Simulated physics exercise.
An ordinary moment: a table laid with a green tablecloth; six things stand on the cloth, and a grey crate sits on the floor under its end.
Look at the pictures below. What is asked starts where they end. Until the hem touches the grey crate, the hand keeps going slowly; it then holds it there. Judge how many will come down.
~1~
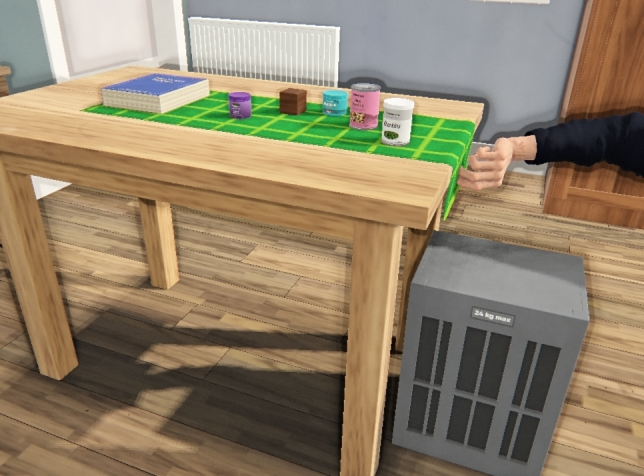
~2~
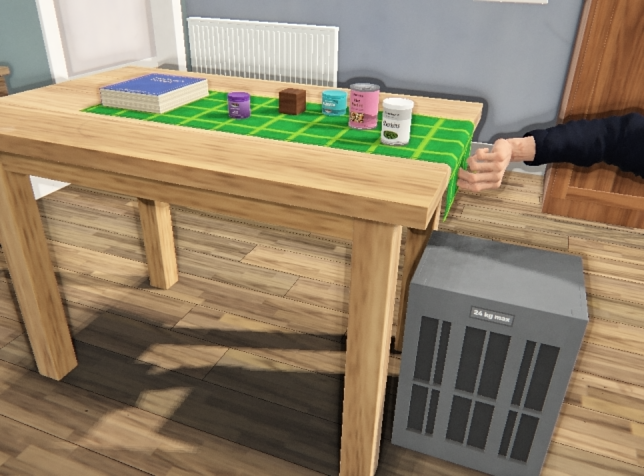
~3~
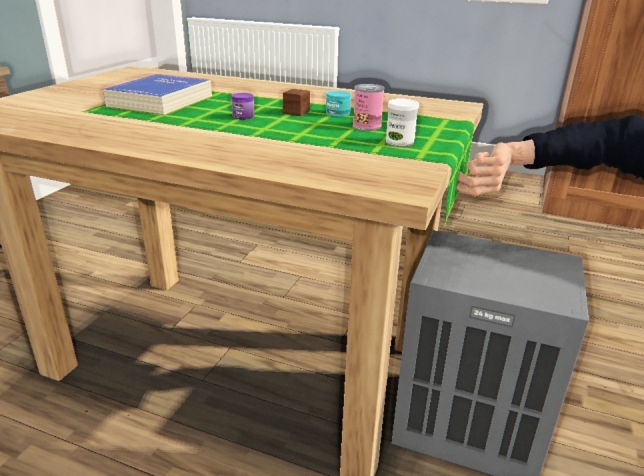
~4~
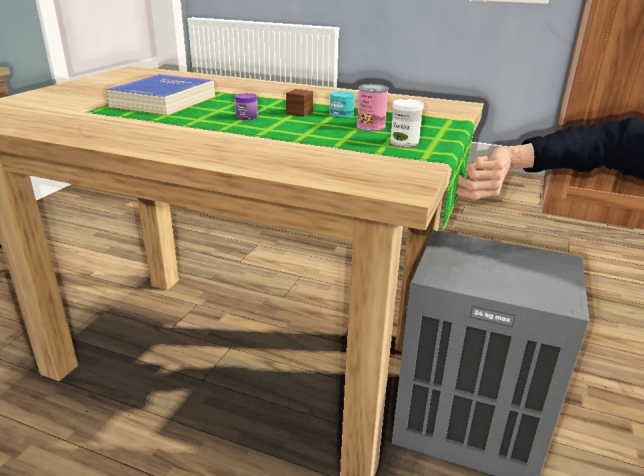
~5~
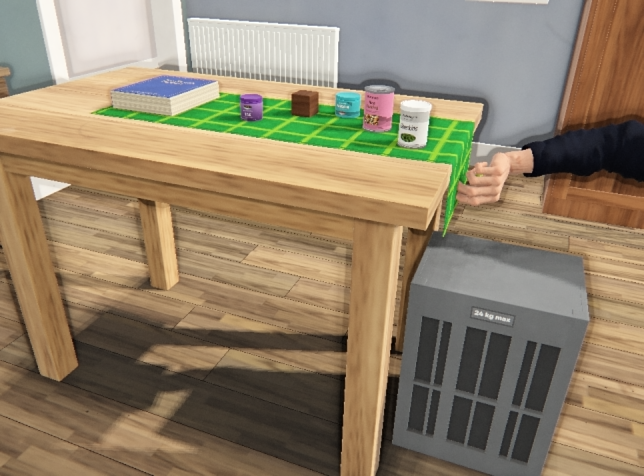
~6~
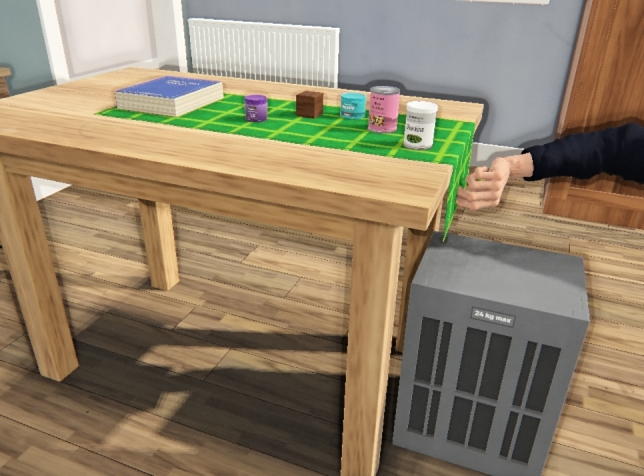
The drop count comes to one.
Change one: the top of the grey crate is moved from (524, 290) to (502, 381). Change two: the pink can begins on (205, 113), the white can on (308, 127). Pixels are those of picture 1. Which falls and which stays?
So the pink can stays there, and the white can leaves.
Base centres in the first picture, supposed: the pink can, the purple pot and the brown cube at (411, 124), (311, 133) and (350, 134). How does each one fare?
Here's the result: The pink can leaves the top, the purple pot remains in place and the brown cube remains in place.
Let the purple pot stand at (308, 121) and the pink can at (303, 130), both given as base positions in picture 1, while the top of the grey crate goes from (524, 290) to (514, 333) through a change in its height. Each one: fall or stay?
Purple pot: Still up. Pink can: Still up.
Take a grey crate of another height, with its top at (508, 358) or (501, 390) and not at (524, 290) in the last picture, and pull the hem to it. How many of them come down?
First case 3, second 4.
Early on, hem near (454, 225); all still up.
Midway, hem near (452, 245); white can gone.
Near the end, hem on the crate; white can gone.
Finally, hem on the crate; white can gone. The answer is one.
